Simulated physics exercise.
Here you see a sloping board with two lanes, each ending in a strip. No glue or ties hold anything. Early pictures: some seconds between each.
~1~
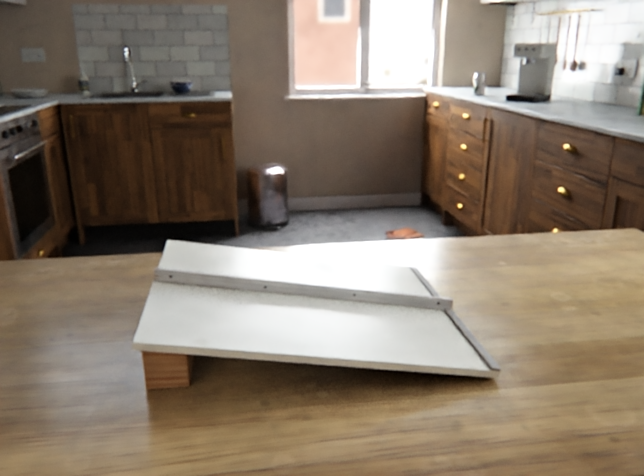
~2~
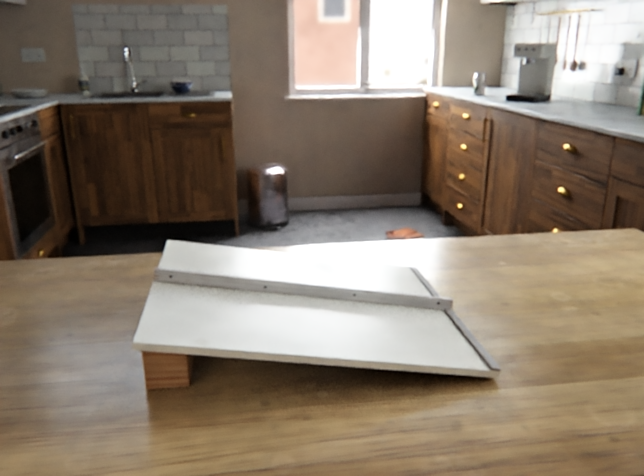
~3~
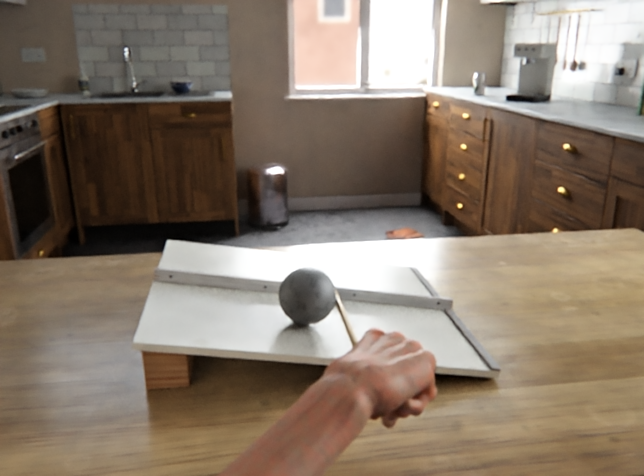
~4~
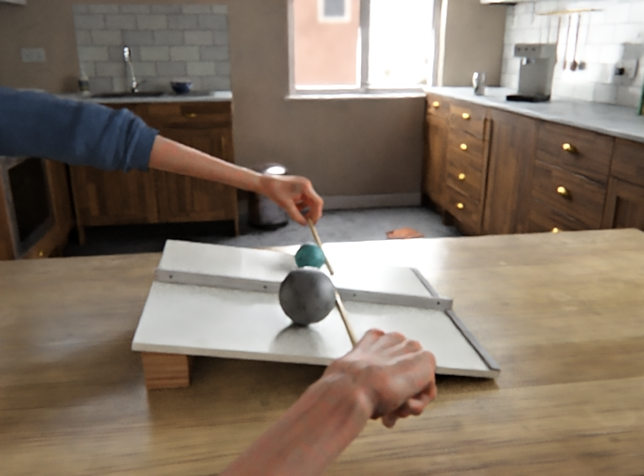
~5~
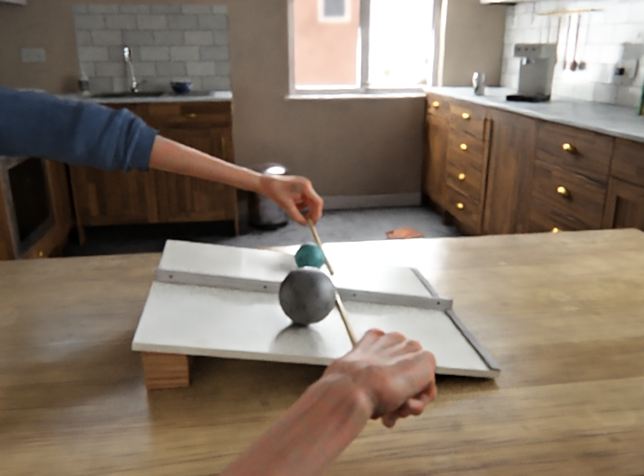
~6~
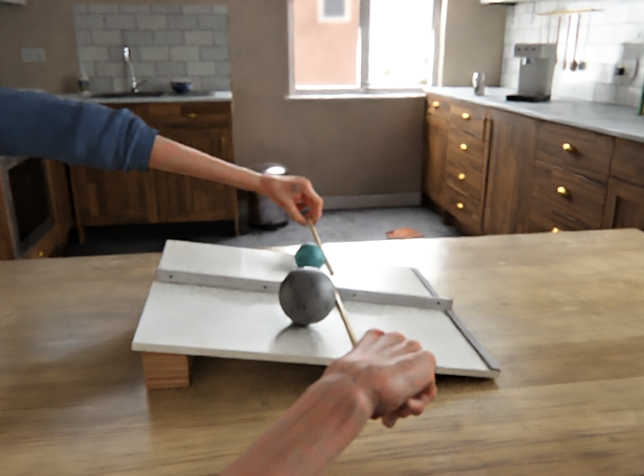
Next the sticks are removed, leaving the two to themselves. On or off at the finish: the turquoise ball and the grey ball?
In this case the turquoise ball drops off the end; as for the grey ball, it drops off the end.
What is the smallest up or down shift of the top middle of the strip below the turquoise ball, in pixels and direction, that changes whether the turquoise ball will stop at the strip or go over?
Up by around 8 pixels.
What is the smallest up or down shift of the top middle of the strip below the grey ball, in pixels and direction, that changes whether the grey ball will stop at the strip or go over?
Up, by 12 pixels.
Then, 0.78 s on from there, turquoise ball off the board near (467, 279); grey ball off the board near (505, 321).
In the end, the turquoise ball runs past the strip; the grey ball runs past the strip.
